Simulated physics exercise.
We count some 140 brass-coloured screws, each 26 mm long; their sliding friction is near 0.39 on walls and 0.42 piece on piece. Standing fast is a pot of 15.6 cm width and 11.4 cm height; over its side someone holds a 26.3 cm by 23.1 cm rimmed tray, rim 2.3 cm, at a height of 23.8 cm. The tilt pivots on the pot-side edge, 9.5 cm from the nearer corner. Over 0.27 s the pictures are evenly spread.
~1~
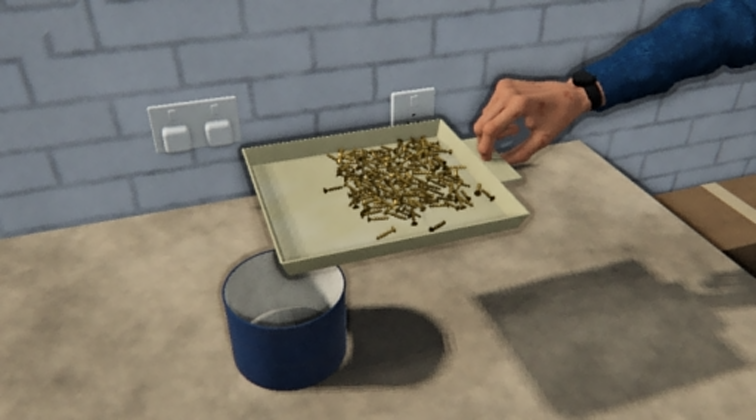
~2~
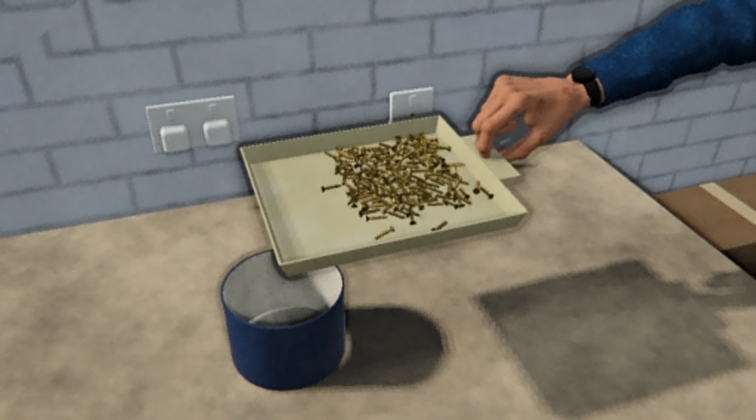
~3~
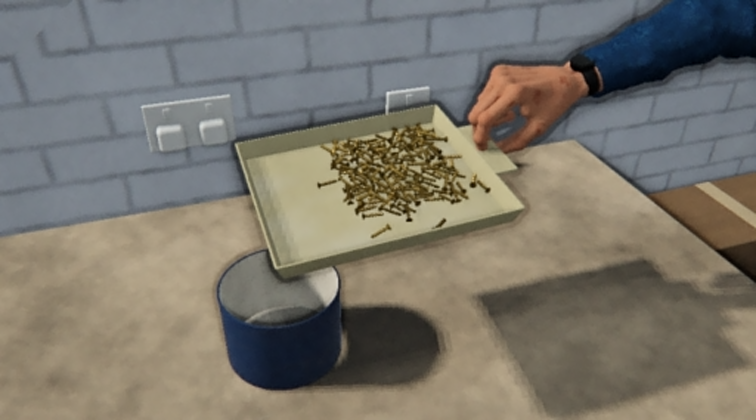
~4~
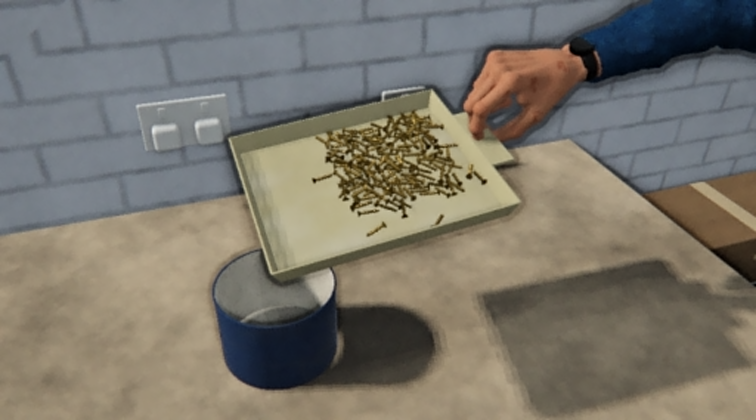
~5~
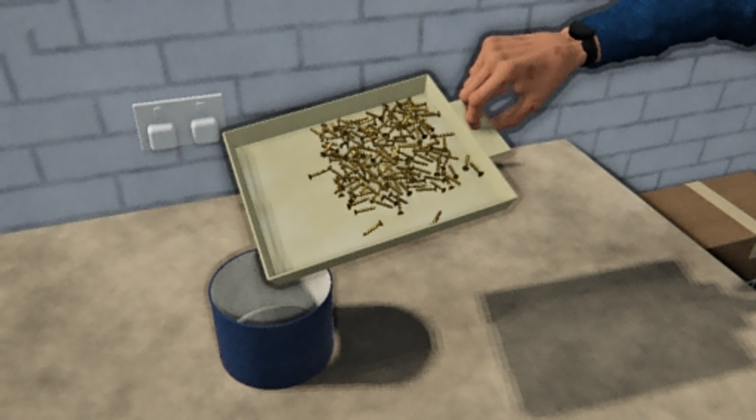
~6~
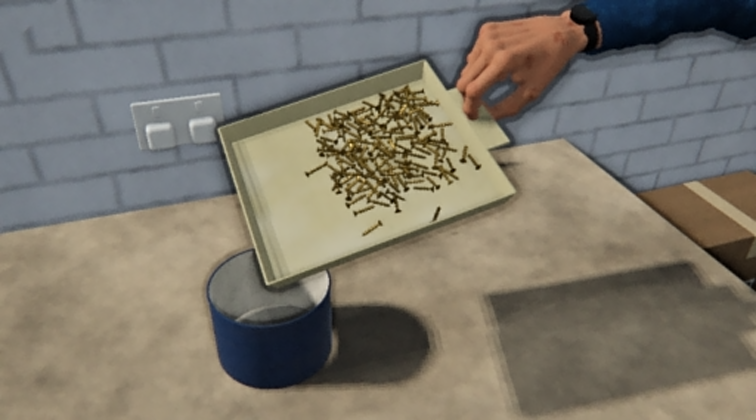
Above a worktop, a hand steadily tilts a tray of brass-coloured screws over a blue pot.
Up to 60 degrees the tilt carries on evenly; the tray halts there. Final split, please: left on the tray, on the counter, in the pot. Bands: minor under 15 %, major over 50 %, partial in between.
In order: Tray: Middling, counter: Major, pot: Minor.
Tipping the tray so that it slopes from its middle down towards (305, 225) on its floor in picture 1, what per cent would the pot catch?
Roughly 5 percent of them.
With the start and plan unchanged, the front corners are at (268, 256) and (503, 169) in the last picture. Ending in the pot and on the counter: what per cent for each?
Split: Pot = 0, counter = 10.
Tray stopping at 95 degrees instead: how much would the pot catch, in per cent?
That would be around 0 percent.
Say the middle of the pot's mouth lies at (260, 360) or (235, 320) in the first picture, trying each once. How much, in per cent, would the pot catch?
I'd say some 60 per cent for the first and some 5 per cent for the second.
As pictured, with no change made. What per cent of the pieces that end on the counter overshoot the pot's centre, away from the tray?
Roughly 80 per cent.
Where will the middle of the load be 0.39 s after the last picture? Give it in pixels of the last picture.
At about (327, 238).
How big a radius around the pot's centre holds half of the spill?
20 cm.
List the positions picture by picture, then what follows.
Tray tilt 0 degrees, front corners at (288, 257) and (520, 211); middle of the pieces at (398, 173); pot at (284, 285), in the first frame.
Tray tilt 1 degrees, front corners at (286, 258) and (518, 209); middle of the pieces at (397, 171), in the second frame.
Tray tilt 4 degrees, front corners at (282, 261) and (515, 205), lowest corner left front; middle of the pieces at (393, 165), in the third frame.
Tray tilt 9 degrees, front corners at (278, 266) and (511, 199), lowest corner left front; middle of the pieces at (388, 157), in the fourth frame.
Tray tilt 14 degrees, front corners at (274, 271) and (508, 194), lowest corner left front; middle of the pieces at (383, 149), in the fifth frame.
Tray tilt 19 degrees, front corners at (273, 276) and (506, 189), lowest corner left front; middle of the pieces at (381, 142); pot at (269, 283), in the sixth frame.
Then, 0.23 s after the last picture, tilt 40 degrees; the tray holds 100 %, the pot 0 %.
Then, 0.39 s after the last picture, tilt 54 degrees; the tray holds 100 %, the pot 0 %.
Then, 0.66 s after the last picture, tilt 60 degrees; the tray holds 35 %, the pot 0 %.
In the end, tray 25 %, counter 75 %, pot 0 %.
